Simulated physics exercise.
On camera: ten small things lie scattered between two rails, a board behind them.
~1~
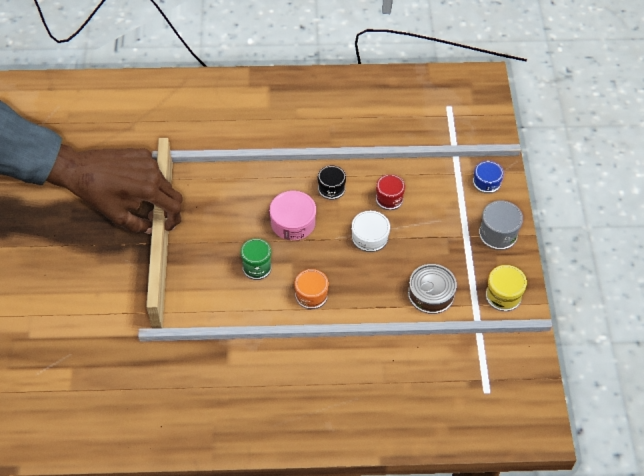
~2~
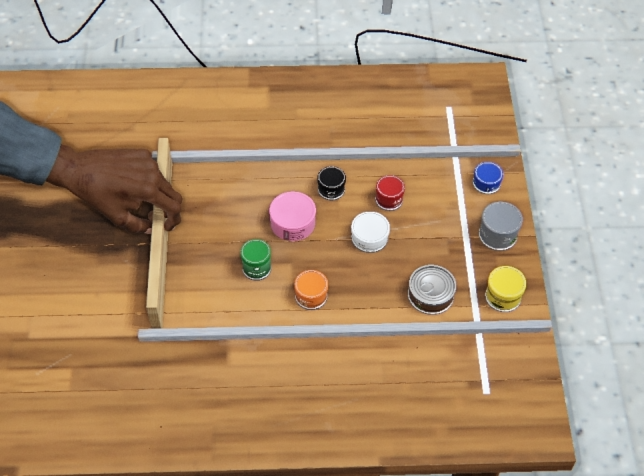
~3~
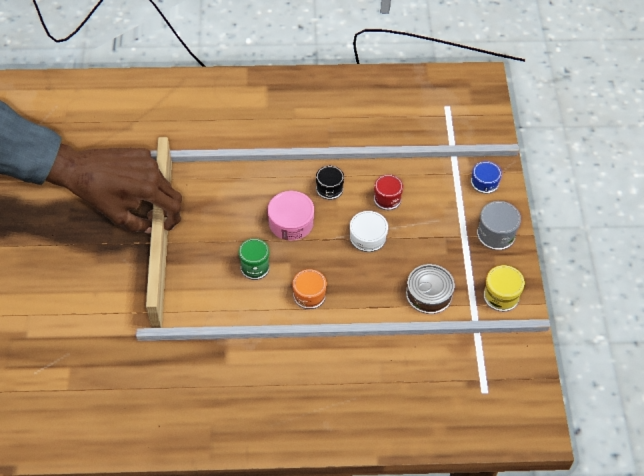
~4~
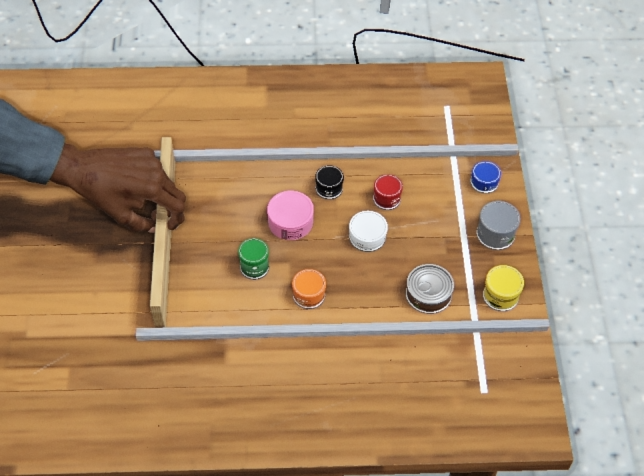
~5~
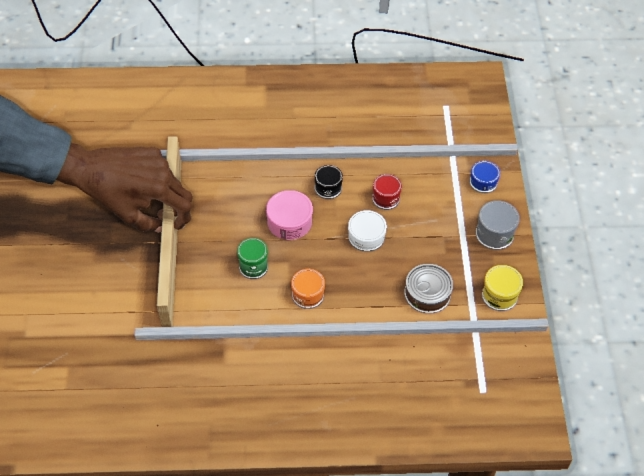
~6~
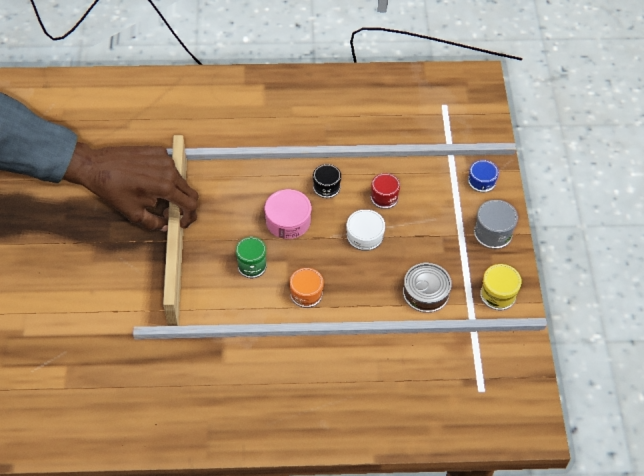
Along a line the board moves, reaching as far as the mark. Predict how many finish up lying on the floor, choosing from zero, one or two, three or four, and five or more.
My prediction is one or two.
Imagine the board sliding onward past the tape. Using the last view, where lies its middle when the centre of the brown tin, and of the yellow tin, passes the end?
The middle is at (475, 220) when it's the brown tin, and at (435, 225) when it's the yellow tin.
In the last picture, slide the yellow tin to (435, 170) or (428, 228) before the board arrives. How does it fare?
Order of tries: On, on.
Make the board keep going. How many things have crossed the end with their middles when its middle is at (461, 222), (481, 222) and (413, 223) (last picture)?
Past-the-end tally - position 1: 1, position 2: 4, position 3: 0.
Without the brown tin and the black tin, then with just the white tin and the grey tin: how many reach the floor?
Tally per try: 0 / 1.
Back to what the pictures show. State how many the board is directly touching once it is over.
The count comes out at 4.
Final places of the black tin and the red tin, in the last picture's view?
Listed in order, first is (469, 177) and the other is (495, 185).
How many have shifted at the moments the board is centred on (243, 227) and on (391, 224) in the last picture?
I count 1 first and 7 after.
Early on, none off yet; grey tin at rest near (495, 225); blue pot at rest near (483, 176); yellow tin at rest near (500, 287).
A while later, none off yet; grey tin at rest near (495, 225); blue pot at rest near (483, 176); yellow tin travelled a little near (514, 288).
Finally, the number that fall off is one or two; lost, yellow tin.
